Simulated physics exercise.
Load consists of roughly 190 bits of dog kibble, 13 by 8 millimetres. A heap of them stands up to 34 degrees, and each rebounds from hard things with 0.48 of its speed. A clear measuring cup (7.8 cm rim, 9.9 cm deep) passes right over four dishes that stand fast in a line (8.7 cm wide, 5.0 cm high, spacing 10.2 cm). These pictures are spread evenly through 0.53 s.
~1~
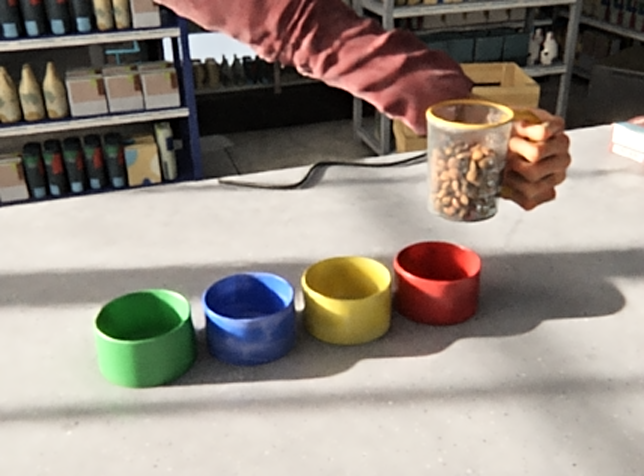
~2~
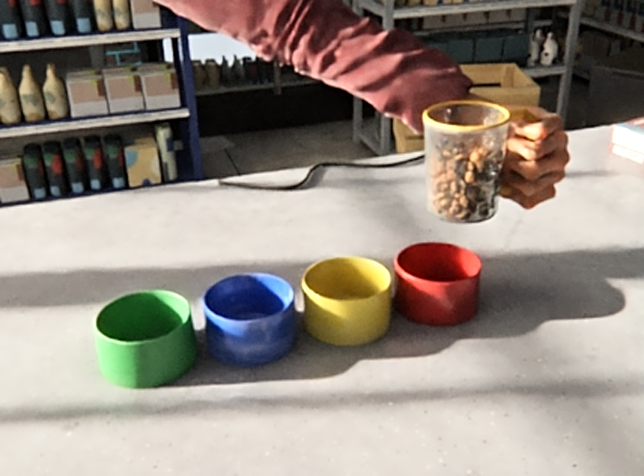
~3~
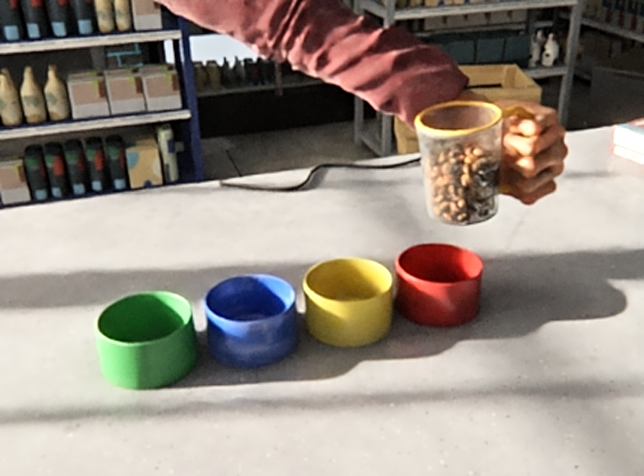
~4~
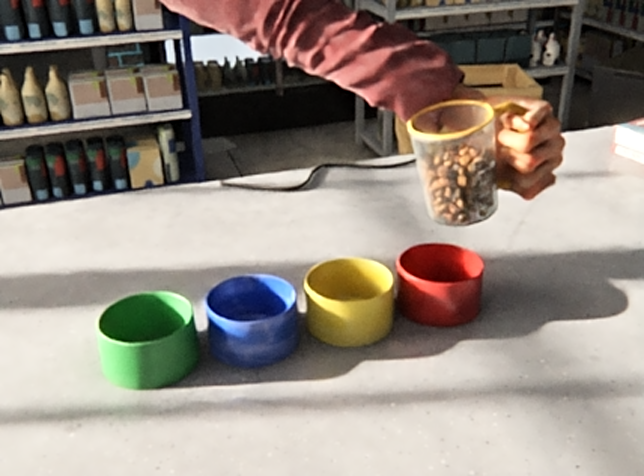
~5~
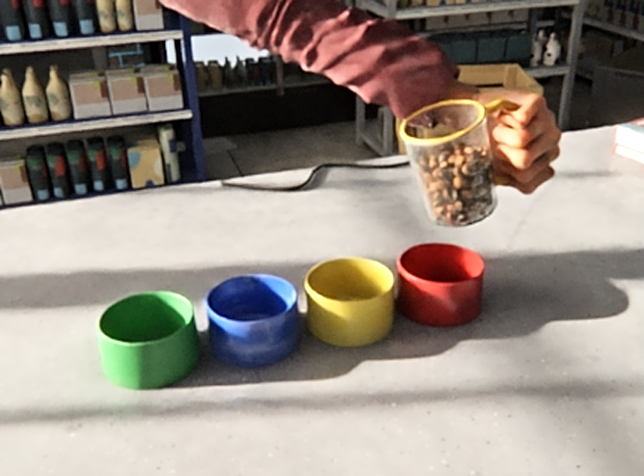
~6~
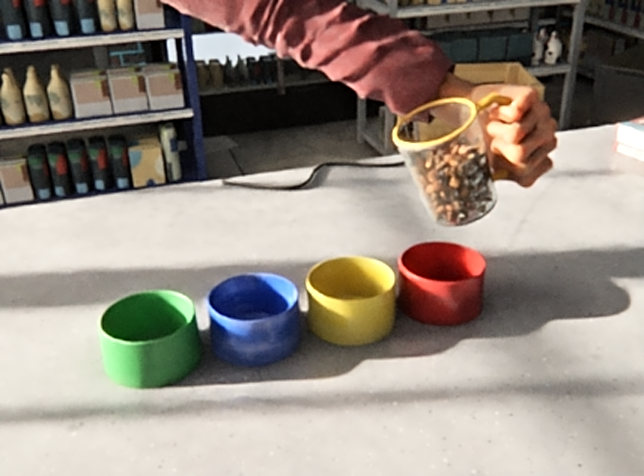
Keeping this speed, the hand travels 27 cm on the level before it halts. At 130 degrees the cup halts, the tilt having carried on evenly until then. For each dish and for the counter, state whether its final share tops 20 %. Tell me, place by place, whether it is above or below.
In the end red: It will hold at most a fifth. Blue: It will hold more than a fifth. Green: It will hold at most a fifth. Yellow: It will hold at most a fifth. Counter: It will hold more than a fifth.
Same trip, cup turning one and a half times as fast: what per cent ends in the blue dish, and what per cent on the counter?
Then blue 0 and counter 10.
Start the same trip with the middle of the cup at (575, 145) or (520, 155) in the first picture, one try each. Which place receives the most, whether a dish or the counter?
The winner: Red; yellow.
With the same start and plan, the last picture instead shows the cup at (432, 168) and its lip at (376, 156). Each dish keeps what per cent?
In the end red holds 0, blue holds 100, green holds 0, yellow holds 0.
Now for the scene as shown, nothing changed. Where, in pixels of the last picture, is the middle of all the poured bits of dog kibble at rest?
Centre at rest, approx.: (273, 327) px.
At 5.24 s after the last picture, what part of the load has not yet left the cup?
Close to 0 per cent of the load, I'd guess.
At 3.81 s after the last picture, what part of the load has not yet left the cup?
I reckon around 0 per cent.
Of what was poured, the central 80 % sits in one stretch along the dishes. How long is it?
9 cm, roughly.
Then, 2.29 s after the last picture, tilt 128 degrees; cup holds 15 %, blue 40 %, yellow 5 %.
Then, 3.81 s after the last picture, tilt 130 degrees; cup holds 0 %, blue 55 %, yellow 5 %.
Then, 5.24 s after the last picture, tilt 130 degrees; cup holds 0 %, blue 55 %, yellow 5 %.
In the end, red 0 %, blue 55 %, green 0 %, yellow 5 %, counter 40 %.
